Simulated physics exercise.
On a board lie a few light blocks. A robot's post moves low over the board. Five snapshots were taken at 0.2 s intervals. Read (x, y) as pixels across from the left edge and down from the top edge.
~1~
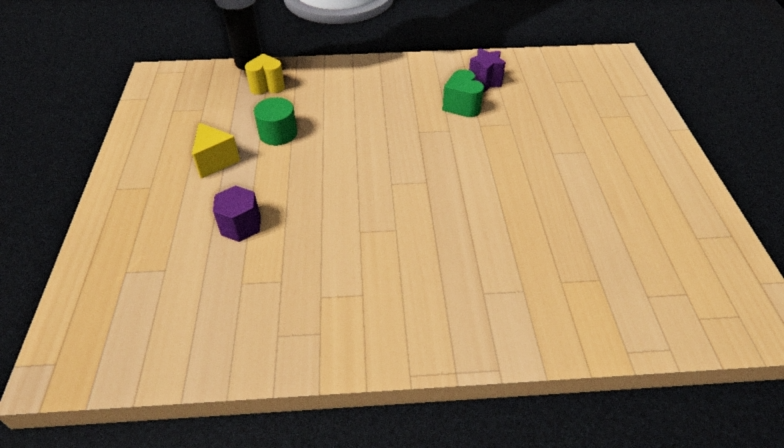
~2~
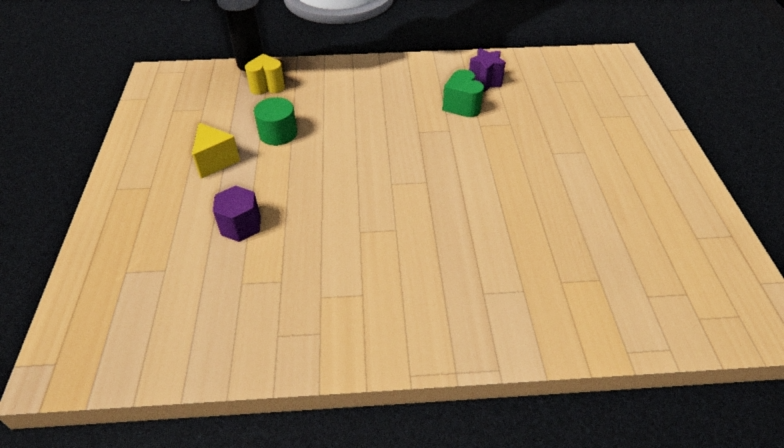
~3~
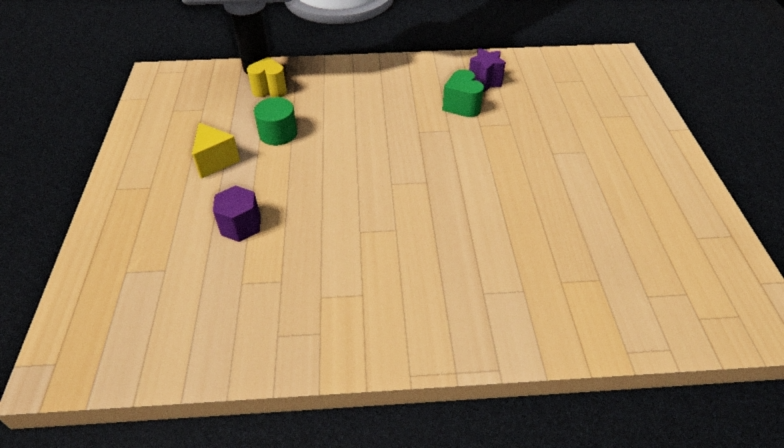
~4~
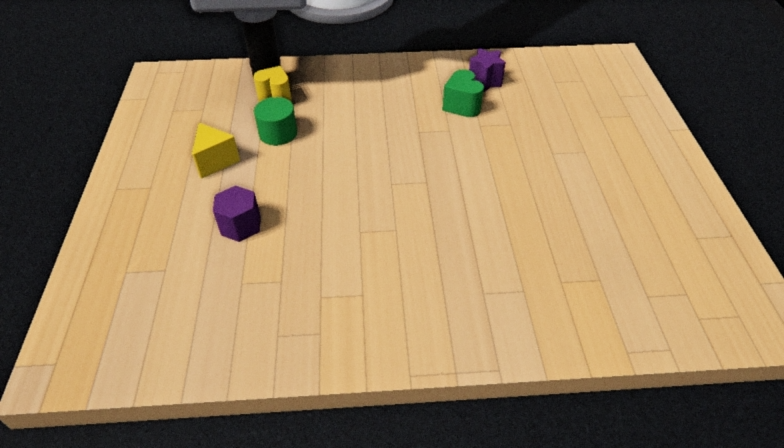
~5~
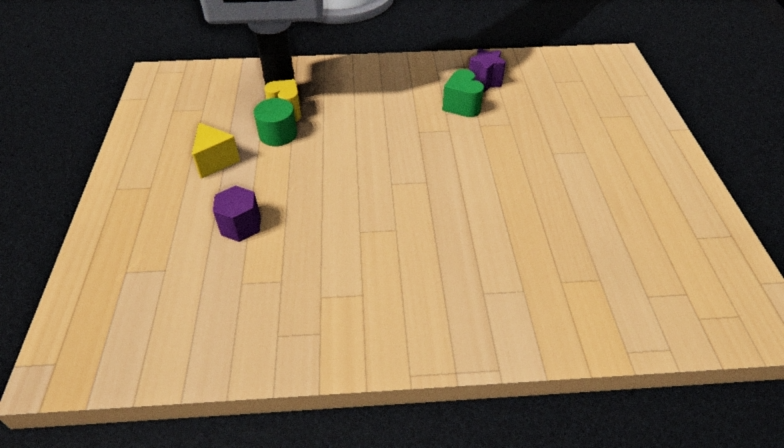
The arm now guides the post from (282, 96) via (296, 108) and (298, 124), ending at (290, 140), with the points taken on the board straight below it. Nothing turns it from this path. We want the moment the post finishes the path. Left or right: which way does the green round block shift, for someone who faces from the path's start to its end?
It moves right.
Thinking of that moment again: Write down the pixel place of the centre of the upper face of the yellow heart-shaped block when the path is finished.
I'd expect the centre of its top face to be at (303, 130).
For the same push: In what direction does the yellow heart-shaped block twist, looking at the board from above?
Seen from overhead, it turns anticlockwise.
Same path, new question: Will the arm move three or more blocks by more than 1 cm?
I expect not.
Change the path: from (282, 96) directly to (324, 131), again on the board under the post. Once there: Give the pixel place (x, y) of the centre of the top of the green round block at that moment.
Top centre: (271, 122).
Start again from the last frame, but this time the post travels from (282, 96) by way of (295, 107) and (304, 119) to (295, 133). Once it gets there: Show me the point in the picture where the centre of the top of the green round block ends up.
Its top centre is at about (262, 132).
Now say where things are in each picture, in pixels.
The first picture shows post tip at (249, 64); block tops, yellow triangular block at (209, 137); green round block at (274, 108); yellow heart-shaped block at (263, 63).
The second picture shows post at (252, 65); blocks unchanged.
The third picture shows post at (258, 69); yellow heart-shaped block at (266, 66).
The fourth picture shows post at (268, 77); yellow heart-shaped block at (272, 75).
The fifth picture shows post at (283, 88); yellow triangular block at (209, 137); green round block at (273, 109); yellow heart-shaped block at (283, 88).
The first path, step by step. Halfway along, post at (297, 108); green round block at (269, 122); yellow heart-shaped block at (298, 109).
At the end, post at (288, 132); yellow triangular block in place; green round block at (261, 136); yellow heart-shaped block at (303, 130), turned 25° anticlockwise.
